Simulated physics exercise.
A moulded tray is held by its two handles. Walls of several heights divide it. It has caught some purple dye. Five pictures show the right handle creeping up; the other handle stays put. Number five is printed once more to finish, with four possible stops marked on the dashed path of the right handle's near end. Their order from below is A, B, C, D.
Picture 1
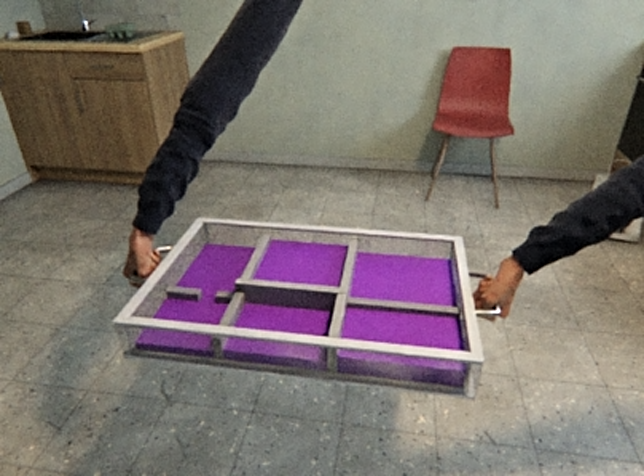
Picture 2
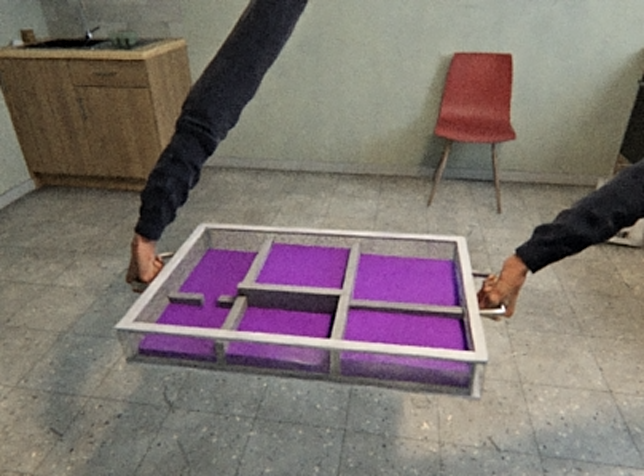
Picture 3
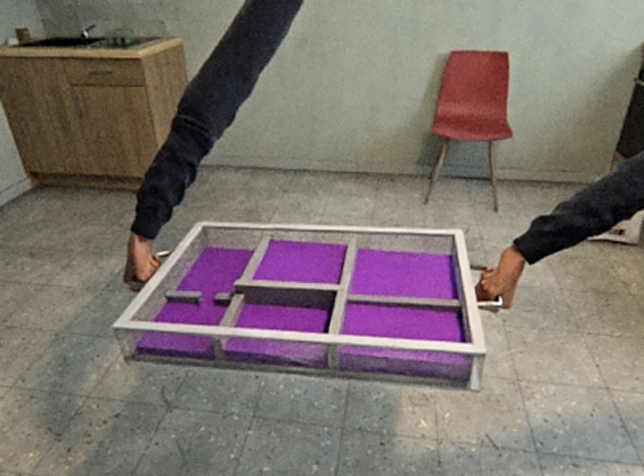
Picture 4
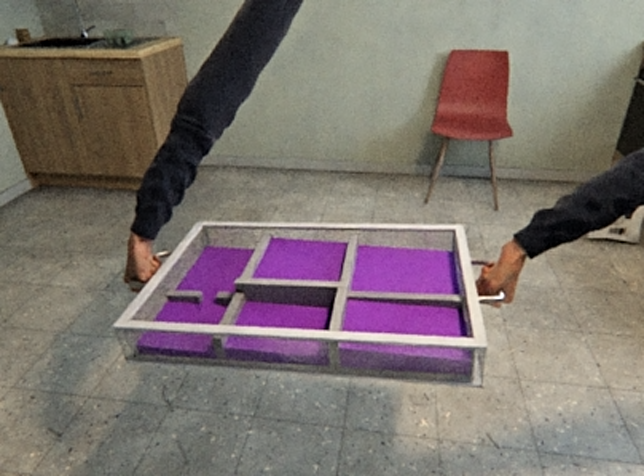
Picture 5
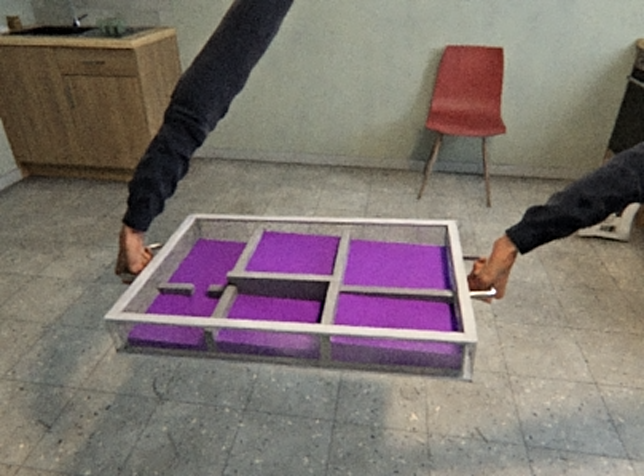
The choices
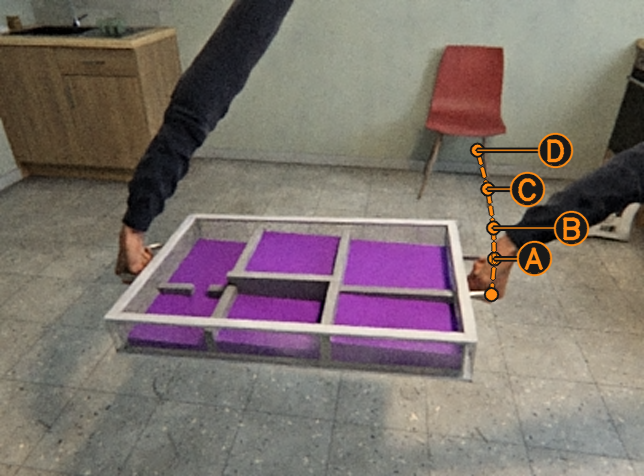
Two hands hold a divided tray of purple dye, tilting it slightly down to the left.
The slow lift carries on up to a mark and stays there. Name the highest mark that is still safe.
That is mark C.
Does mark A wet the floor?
No.
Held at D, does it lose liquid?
Yes, that goes wrong.
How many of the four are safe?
Three of them.
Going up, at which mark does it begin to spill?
Mark D.
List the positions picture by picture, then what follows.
In the first frame, the tray is level; deepest in the back middle bay, at (302, 267), shallowest in the front left; right handle at (492, 294).
In the second frame, tipped about 1° down to the left; no wall is crossed; right handle at (496, 293).
In the third frame, tipped about 2° down to the left; no wall is crossed; right handle at (494, 286).
In the fourth frame, tipped about 3° down to the left; no wall is crossed; right handle at (495, 280).
In the fifth frame, tipped about 3° down to the left; deepest in the back middle bay, at (295, 258), shallowest in the back left; right handle at (486, 276).
On the marked copy, A at (494, 258); B at (493, 228); C at (487, 189); D at (477, 150).
For mark A, nothing spills; the back middle bay holds the most.
For mark B, nothing spills; the back middle bay holds the most.
For mark C, nothing spills; the back left bay holds the most.
For mark D, about 11 % goes over the rim.
